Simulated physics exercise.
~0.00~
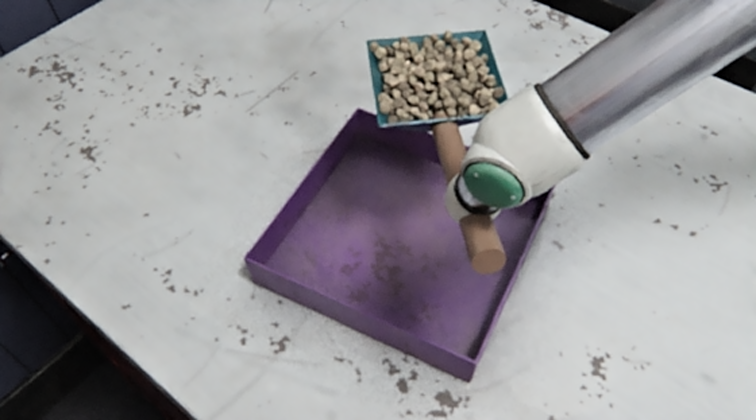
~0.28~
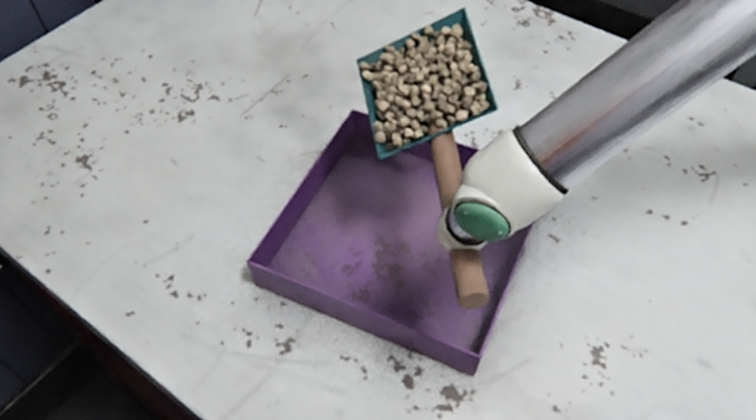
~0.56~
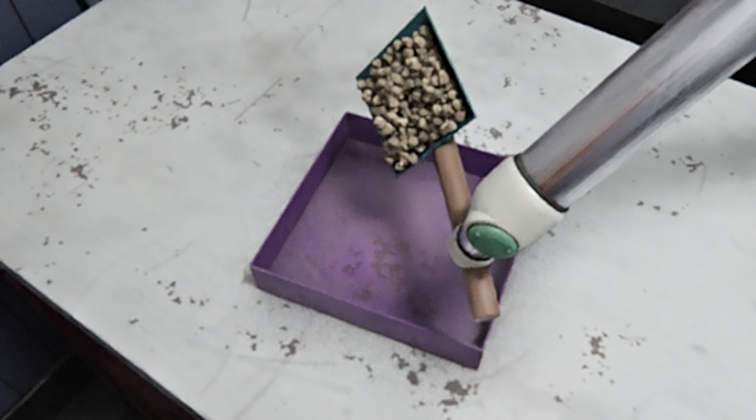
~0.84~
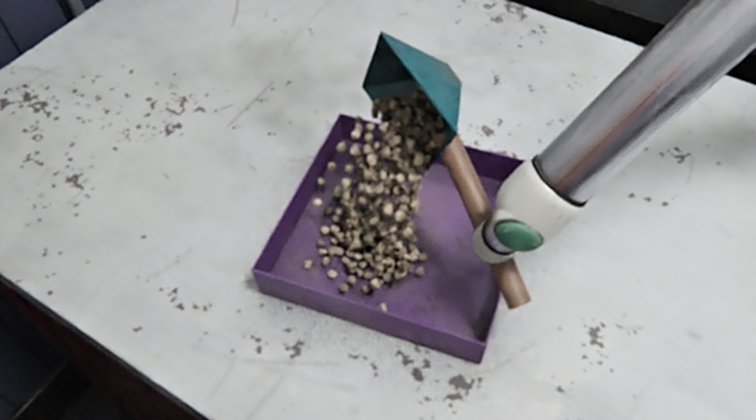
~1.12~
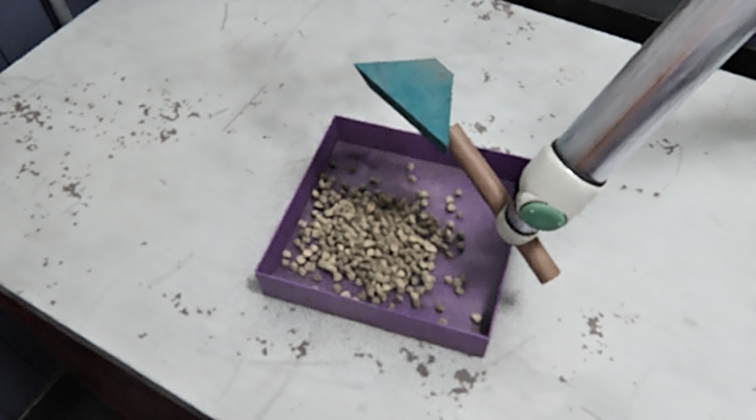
On a pale, scuffed tabletop, a robotic arm grips the wooden handle of a teal scoop heaped with small tan pieces, just behind a shallow purple tray. The arm begins to tip the scoop, and at first the whole load stays in place. As the scoop leans further over the tray, the pieces break loose and pour down in a thick stream, scattering across the bottom. The scoop keeps turning until its underside shows and it has emptied. The pieces end spread in a loose, uneven pile inside the tray, with the upturned scoop above.
